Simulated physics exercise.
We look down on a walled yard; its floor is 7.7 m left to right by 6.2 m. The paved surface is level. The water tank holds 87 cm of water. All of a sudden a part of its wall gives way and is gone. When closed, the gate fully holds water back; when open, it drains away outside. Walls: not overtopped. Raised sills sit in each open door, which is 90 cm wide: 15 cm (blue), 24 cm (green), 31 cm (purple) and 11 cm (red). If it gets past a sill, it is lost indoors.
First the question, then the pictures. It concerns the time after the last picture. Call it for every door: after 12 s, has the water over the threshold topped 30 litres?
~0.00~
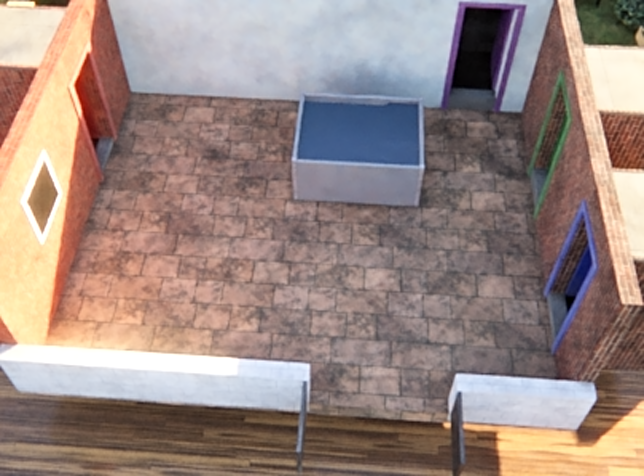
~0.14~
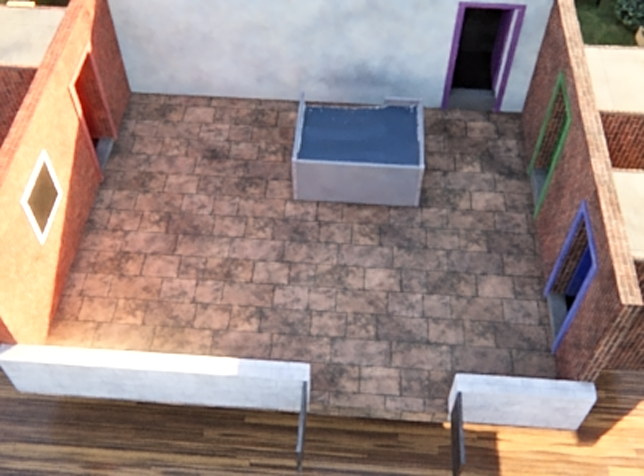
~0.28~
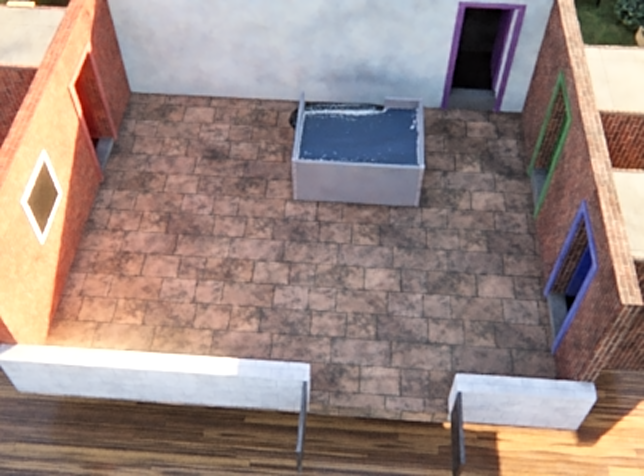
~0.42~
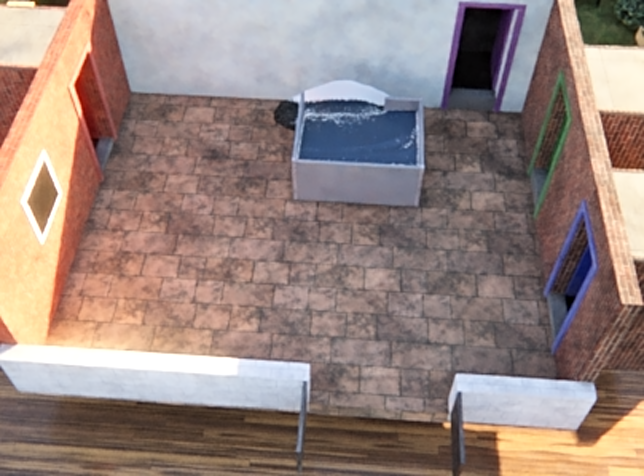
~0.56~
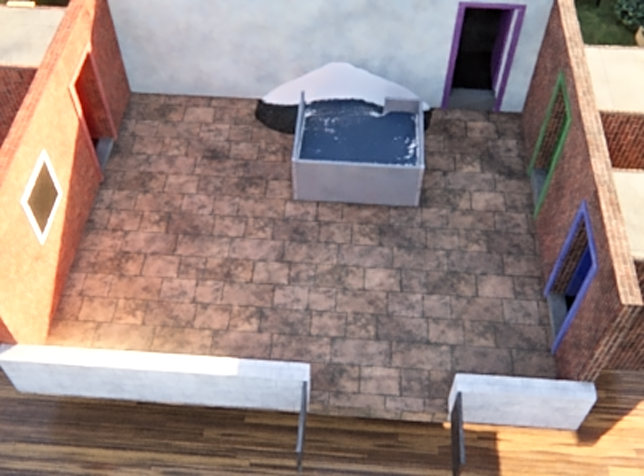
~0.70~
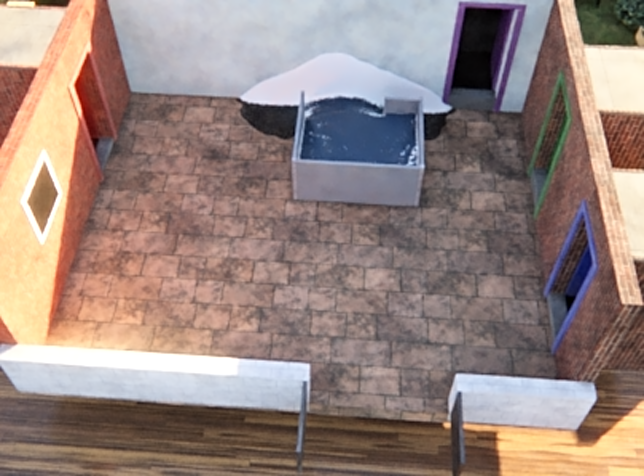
Blue door not topped, green door not topped, purple door not topped, red door topped.
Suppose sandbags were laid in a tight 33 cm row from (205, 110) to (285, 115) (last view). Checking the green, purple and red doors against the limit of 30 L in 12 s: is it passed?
Note - green: Limit held; purple: Limit held; red: Limit held.
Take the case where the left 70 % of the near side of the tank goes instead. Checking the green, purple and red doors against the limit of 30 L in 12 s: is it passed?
Door green stays within, door purple stays within, door red stays within.
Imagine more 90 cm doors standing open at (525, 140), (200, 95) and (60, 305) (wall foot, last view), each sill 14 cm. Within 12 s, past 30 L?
In that order: Beyond it, short of it, short of it.
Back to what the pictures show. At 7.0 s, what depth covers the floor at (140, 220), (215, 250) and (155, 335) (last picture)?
In that order: 5, 2 and 10 cm.
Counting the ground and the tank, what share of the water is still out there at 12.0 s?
Still there: Roughly 82 %.
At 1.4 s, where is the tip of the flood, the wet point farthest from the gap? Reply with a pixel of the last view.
Location: Approx. (132, 92) in the last view.
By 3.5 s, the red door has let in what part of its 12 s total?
Some 85 per cent by then.
After 1.4 s water covers 20 % of the floor and is deepest (58 cm) near (341, 110); blue door not reached, green door not reached, purple door 10 cm at the sill, 0 L in, red door not reached.
After 2.2 s water covers 35 % of the floor and is deepest (40 cm) near (141, 93); blue door not reached, green door 17 cm at the sill, 0 L in, purple door 9 cm at the sill, 0 L in, red door 24 cm at the sill, 14 L in.
After 3.5 s water covers 55 % of the floor and is deepest (24 cm) near (500, 118); blue door 4 cm at the sill, 0 L in, green door 12 cm at the sill, 0 L in, purple door 13 cm at the sill, 0 L in, red door 17 cm at the sill, 66 L in.
After 7.0 s water covers 90 % of the floor and is deepest (12 cm) near (356, 369); blue door 3 cm at the sill, 0 L in, green door 7 cm at the sill, 0 L in, purple door 9 cm at the sill, 0 L in, red door 10 cm at the sill, 77 L in.
After 12.0 s water covers 100 % of the floor and is deepest (10 cm) near (364, 210); blue door 7 cm at the sill, 0 L in, green door 4 cm at the sill, 0 L in, purple door 5 cm at the sill, 0 L in, red door 4 cm at the sill, 77 L in.
